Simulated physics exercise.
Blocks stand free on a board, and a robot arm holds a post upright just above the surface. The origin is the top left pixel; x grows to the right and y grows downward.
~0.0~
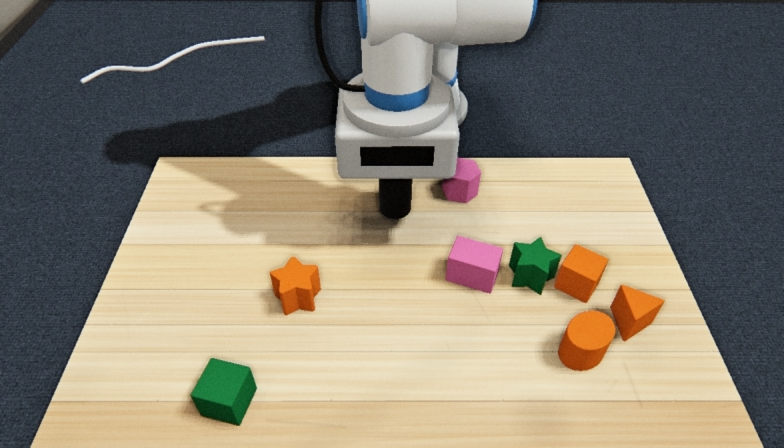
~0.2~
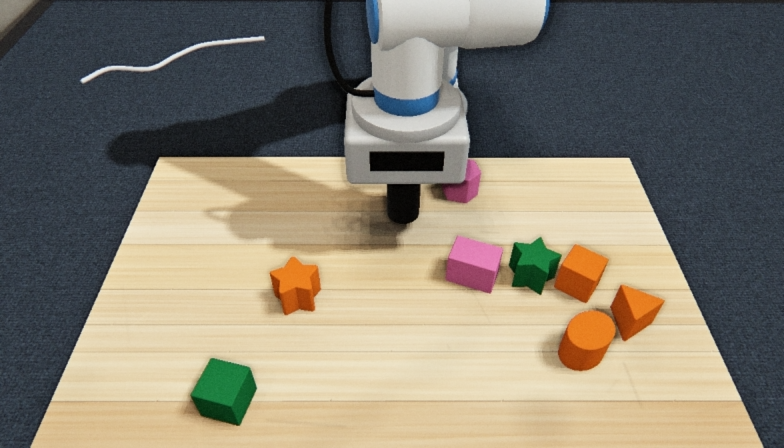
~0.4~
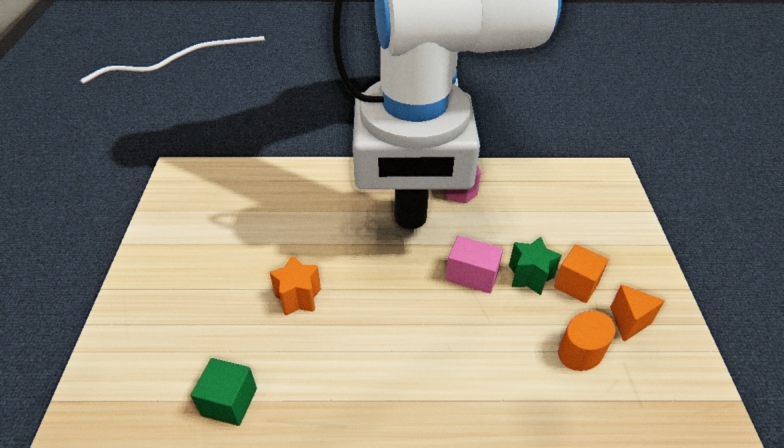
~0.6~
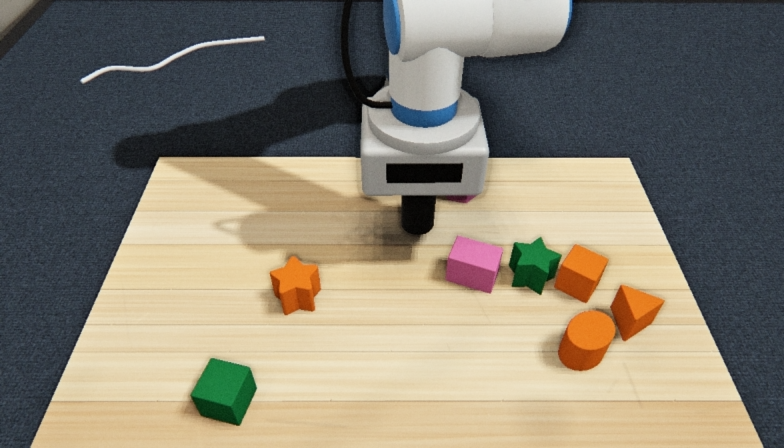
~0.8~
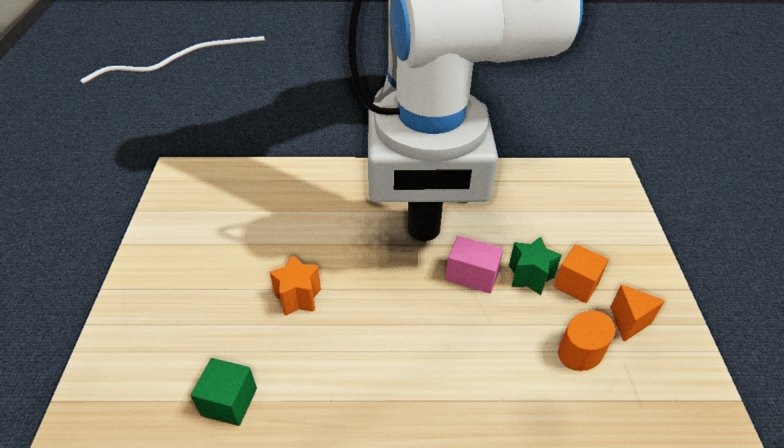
A robot arm moves its black post slightly right and nearer over a board of still blocks.
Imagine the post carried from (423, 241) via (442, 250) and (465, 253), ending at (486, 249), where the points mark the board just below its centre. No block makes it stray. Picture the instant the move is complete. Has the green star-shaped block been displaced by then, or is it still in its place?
Once the path is done, it remains where it sat before.
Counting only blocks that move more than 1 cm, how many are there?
Here I'd predict a lone block moving more than 1 cm.
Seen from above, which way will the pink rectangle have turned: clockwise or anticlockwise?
From overhead, clockwise.
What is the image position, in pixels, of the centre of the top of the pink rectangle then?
In the picture, that point is around (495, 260).
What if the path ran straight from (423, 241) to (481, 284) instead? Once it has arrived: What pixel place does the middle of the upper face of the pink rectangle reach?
If I read the scene right, the answer is (518, 288).
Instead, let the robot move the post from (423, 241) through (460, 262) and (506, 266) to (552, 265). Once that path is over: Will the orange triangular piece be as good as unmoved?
In short: No.
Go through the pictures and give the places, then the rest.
Tip of the post (395, 208), middles of tops, pink rectangle (476, 252), green star-shaped block (537, 254), in the first frame.
Post (403, 213), nothing pushed, in the second frame.
Post (411, 218), nothing pushed, in the third frame.
Post (417, 224), nothing pushed, in the fourth frame.
Post (424, 229), pink rectangle (476, 252), green star-shaped block (537, 254), in the fifth frame.
On the path given first. Halfway along, post (456, 241); pink rectangle (485, 258), turned 15° clockwise.
At the end, post (488, 237); pink rectangle (495, 260), turned 45° clockwise; green star-shaped block unmoved.
